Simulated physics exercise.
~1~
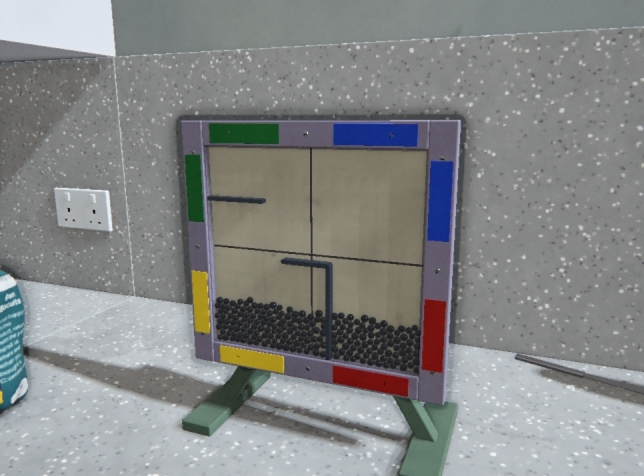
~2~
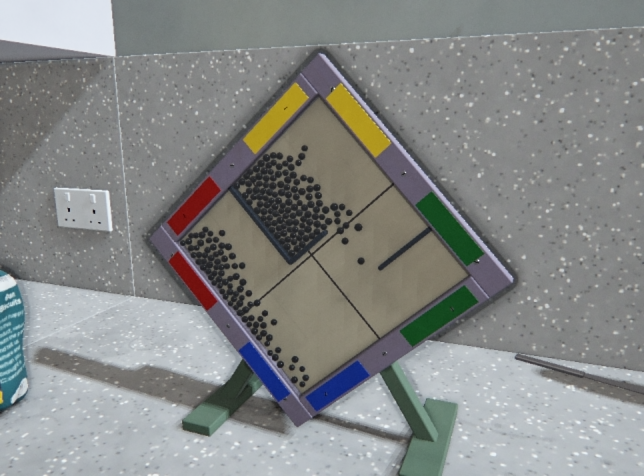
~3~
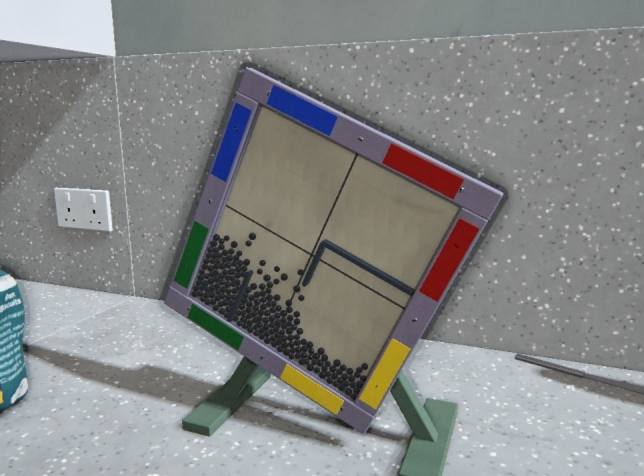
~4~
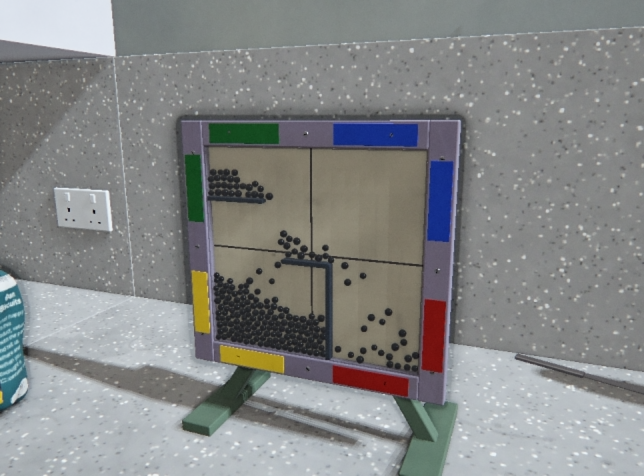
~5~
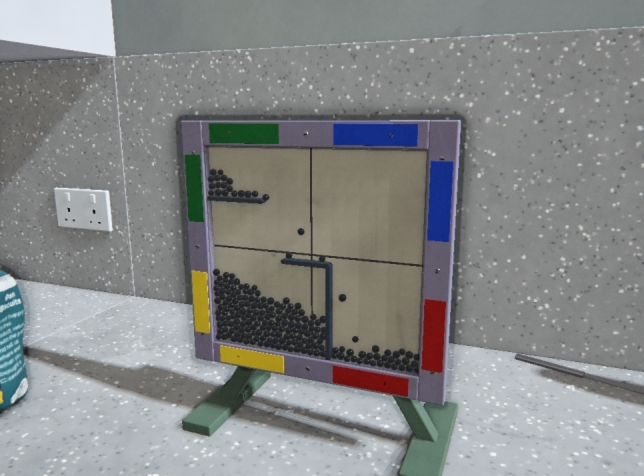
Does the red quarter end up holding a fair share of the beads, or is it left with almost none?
The red quarter holds a fair share of the beads, lying in a shallow layer along its floor. The yellow quarter holds far more, while green keeps only a small pile and blue has none.
